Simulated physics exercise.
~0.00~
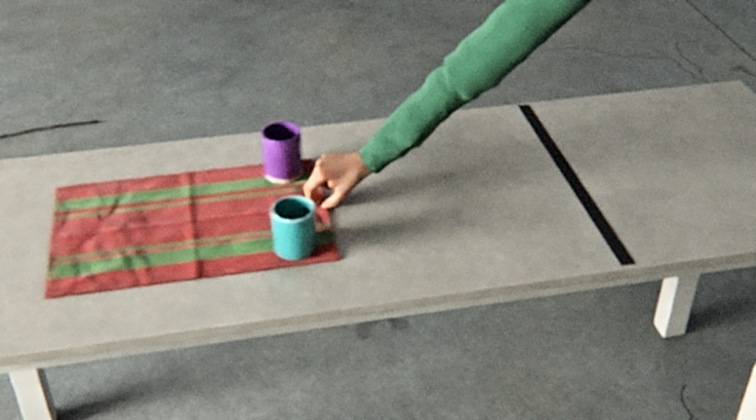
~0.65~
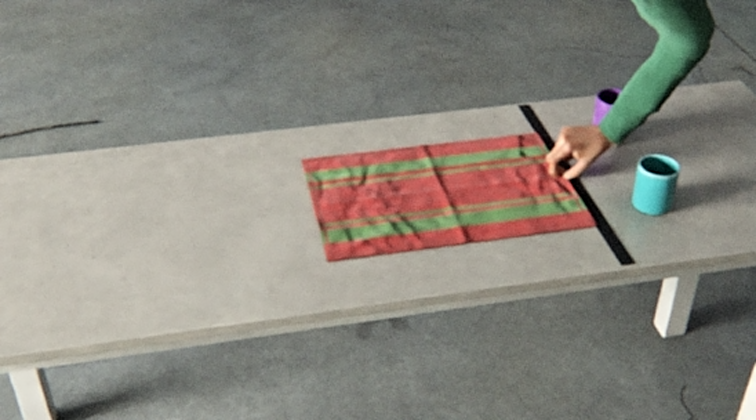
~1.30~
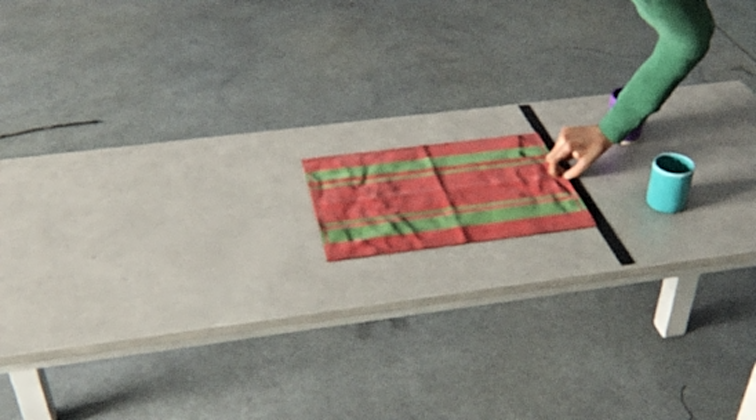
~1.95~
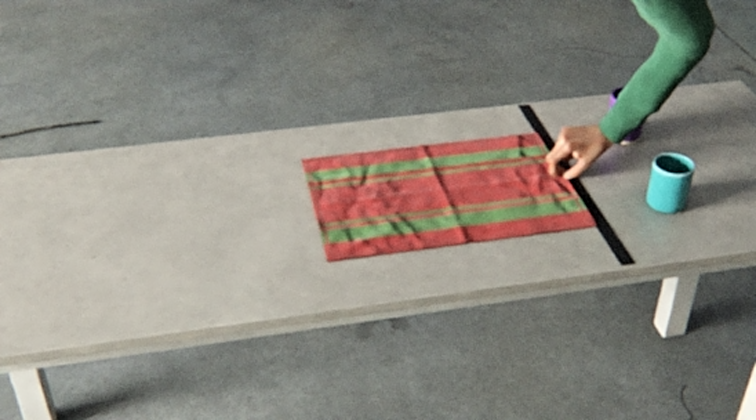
In the video, a green-sleeved arm pulls a red striped cloth carrying a turquoise mug and a purple mug rightward along a table to a black tape line. The cloth stops there, while both mugs slide off its front edge and come to rest beyond the tape.
